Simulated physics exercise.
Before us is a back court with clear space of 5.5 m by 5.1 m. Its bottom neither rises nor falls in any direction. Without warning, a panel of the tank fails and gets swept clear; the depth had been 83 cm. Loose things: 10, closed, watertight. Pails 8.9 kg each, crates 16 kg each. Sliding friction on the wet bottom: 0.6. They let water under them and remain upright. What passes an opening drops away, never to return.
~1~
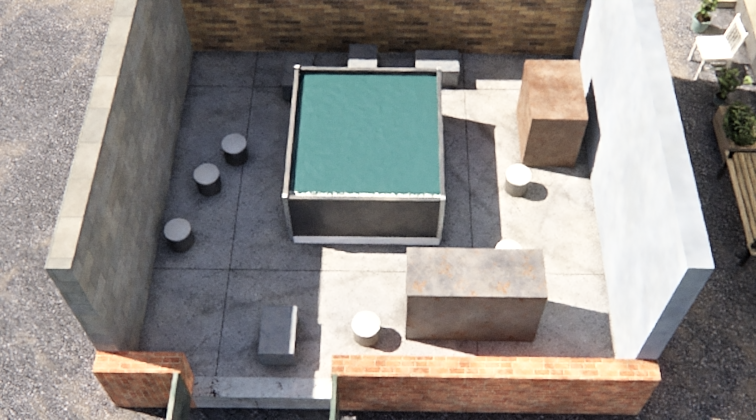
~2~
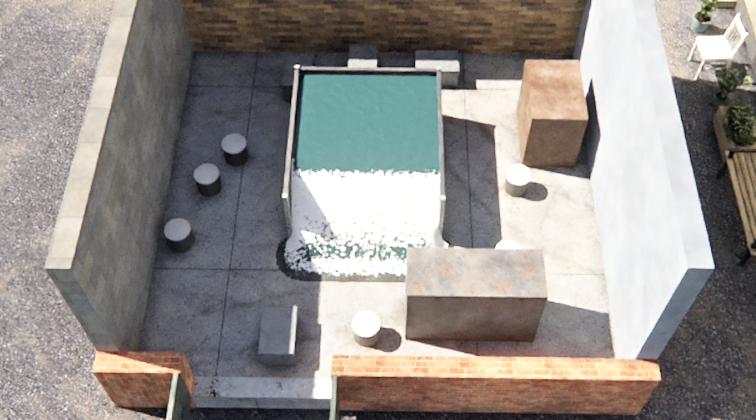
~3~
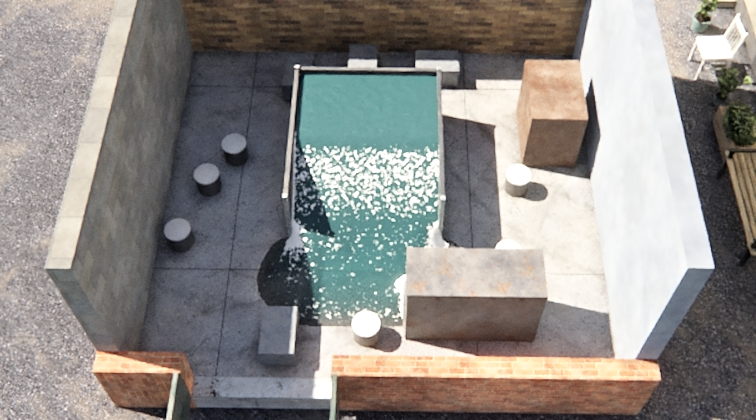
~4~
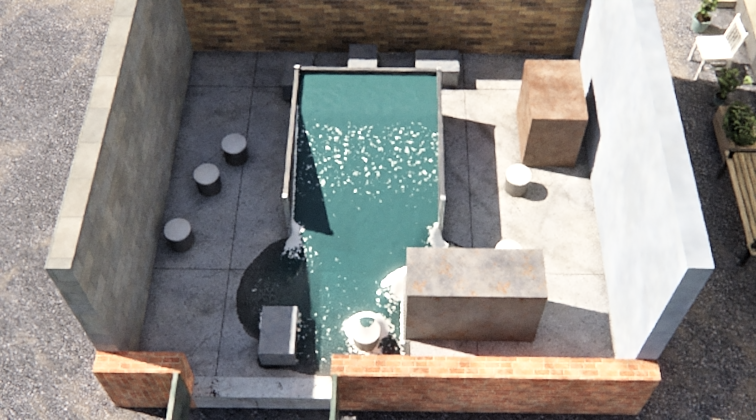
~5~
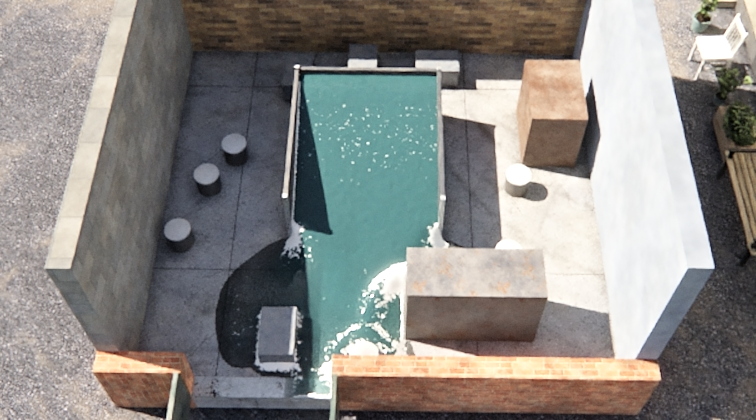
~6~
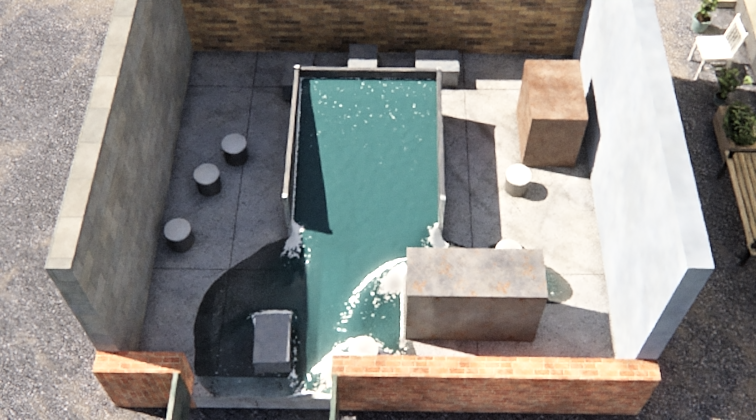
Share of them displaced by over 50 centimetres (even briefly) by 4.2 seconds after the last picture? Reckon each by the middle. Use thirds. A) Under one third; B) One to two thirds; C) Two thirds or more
One to two thirds.
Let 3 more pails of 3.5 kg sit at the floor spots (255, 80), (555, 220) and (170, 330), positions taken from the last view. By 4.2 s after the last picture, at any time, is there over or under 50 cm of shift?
The first comes out within the limit, the second beyond the limit, the third beyond the limit.
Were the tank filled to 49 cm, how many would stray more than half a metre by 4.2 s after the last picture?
Then the count would be 3.
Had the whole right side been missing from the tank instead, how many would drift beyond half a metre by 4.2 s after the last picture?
Result: 8.
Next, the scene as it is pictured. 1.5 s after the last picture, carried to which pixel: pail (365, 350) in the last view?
It would be close to (288, 325) by then.
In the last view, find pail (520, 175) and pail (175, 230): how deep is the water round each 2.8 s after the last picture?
I'd estimate 9 cm for the first and 7 cm for the second.
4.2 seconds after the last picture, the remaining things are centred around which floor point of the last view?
Averaged position, last view: Near pixel (321, 134).
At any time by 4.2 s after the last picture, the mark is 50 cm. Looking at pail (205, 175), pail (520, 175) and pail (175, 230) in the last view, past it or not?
Listed in sequence: Lower; higher; higher for the last.
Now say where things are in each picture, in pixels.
A pail at (366, 324), on the bottom; a crate at (278, 329), on the bottom; 3.7 m2 under water; 0 of 10 have shifted, in the first frame.
A pail at (366, 324), on the bottom; a crate at (278, 329) rests on the ground; water covers 4.8 m2; 0 of 10 have shifted, in the second frame.
A pail at (366, 324), on the bottom; a crate at (278, 329), on the bottom; 6.1 m2 under water; 0 of 10 have shifted, in the third frame.
A pail at (366, 330) rests on the ground, 9 cm from its start; a crate at (278, 329) rests on the ground; 7.4 m2 under water; 1 of 10 have shifted, in the fourth frame.
A pail at (364, 354), on the bottom, 39 cm from its start; a crate at (277, 330) rests on the ground; water covers 8.4 m2; 1 of 10 have shifted, in the fifth frame.
A pail at (363, 350), afloat, 39 cm from its start; a crate at (272, 338), on the bottom, 13 cm from its start; 9.3 m2 under water; 2 of 10 have shifted, in the sixth frame.
Then, 0.4 s after the last picture 1 of 10 are over 50 cm from their spots; 1 afloat.
Then, 1.5 s after the last picture 3 of 10 are over 50 cm from their spots; 1 afloat.
Then, 2.8 s after the last picture 5 of 10 are over 50 cm from their spots; 1 afloat.
Then, 4.2 s after the last picture 5 of 10 are over 50 cm from their spots, and 5 have been at some point; 2 afloat.
